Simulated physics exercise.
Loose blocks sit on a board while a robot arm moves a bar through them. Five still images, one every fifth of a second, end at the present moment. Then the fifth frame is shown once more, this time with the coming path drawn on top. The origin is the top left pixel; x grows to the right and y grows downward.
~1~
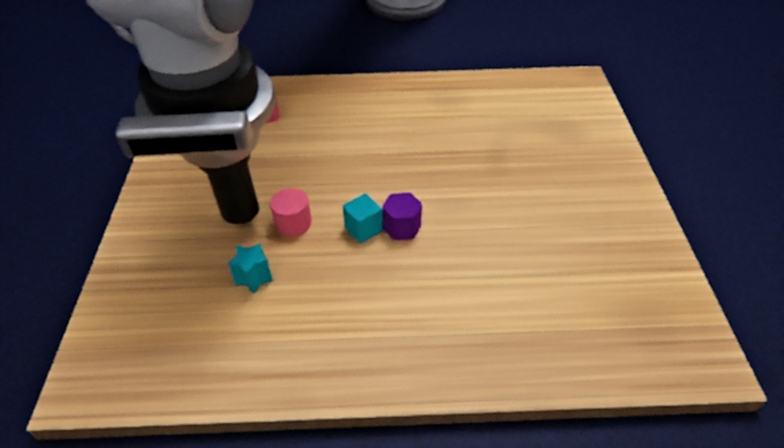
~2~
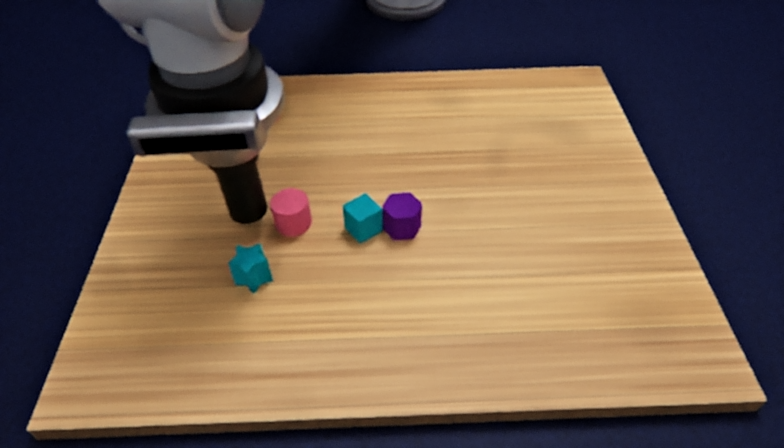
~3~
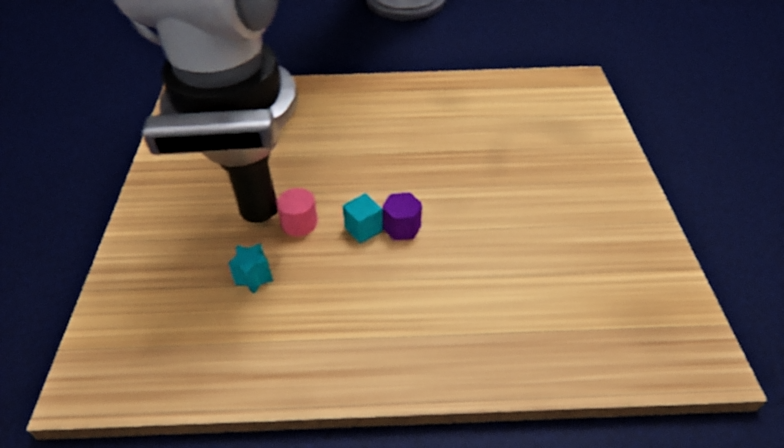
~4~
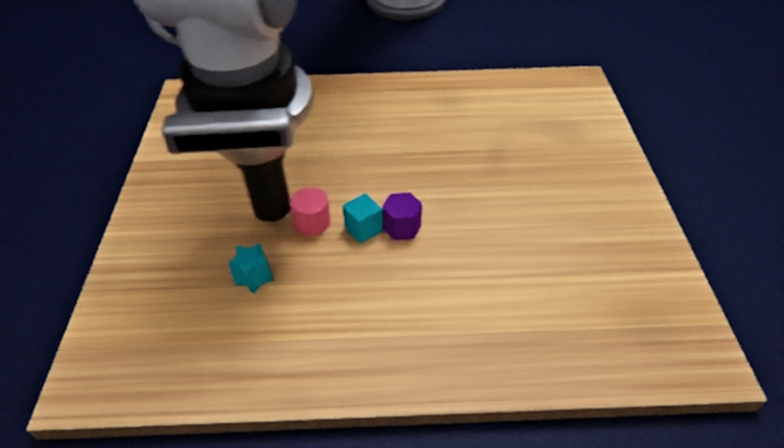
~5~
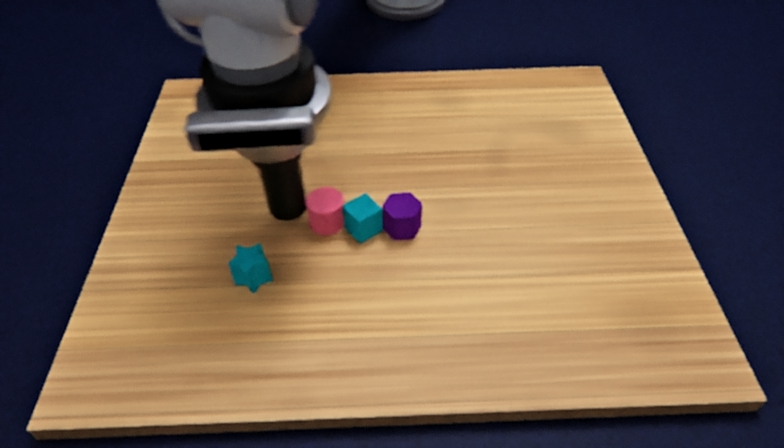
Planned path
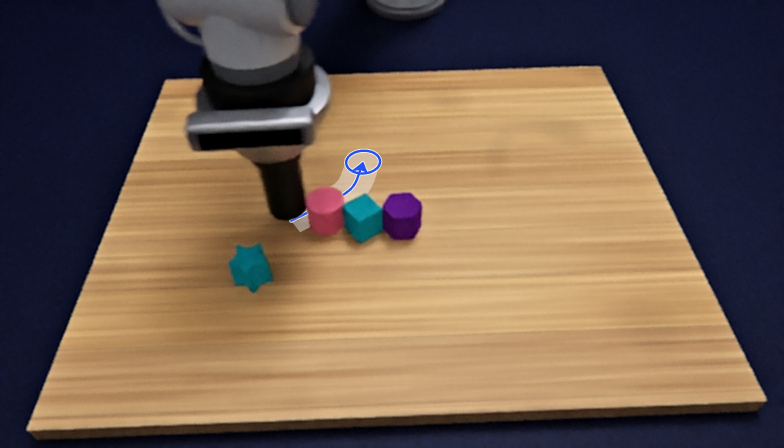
A robot arm holding a dark bar moves slowly right across a wooden board, closing the small gap to a pink disc. The bar then pushes the disc right until it sits beside a turquoise square block touching a purple hexagonal one, while the turquoise star stays still.
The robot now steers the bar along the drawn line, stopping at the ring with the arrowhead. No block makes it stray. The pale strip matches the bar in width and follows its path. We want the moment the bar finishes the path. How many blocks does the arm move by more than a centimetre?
My prediction: Two blocks.
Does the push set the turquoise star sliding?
The answer is no.
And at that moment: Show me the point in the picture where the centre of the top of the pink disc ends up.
It should be at (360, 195) by then.
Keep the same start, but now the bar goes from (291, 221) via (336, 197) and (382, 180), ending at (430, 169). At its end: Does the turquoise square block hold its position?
No.
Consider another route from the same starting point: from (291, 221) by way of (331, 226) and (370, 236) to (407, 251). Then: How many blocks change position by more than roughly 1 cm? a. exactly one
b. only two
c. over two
c.
Path on the board, from (291, 221) via (325, 204) and (353, 186), ending at (363, 162).
The first path, step by step. One third of the way, bar (323, 190); pink disc (350, 198); turquoise square block (374, 216), turned 15° anticlockwise; purple hexagonal block (408, 204).
Two thirds of the way, bar (352, 172); pink disc (360, 195); turquoise square block (376, 218); purple hexagonal block (408, 204).
At the end, bar (362, 148); turquoise star in place; pink disc (360, 195); turquoise square block (376, 218); purple hexagonal block (408, 204).
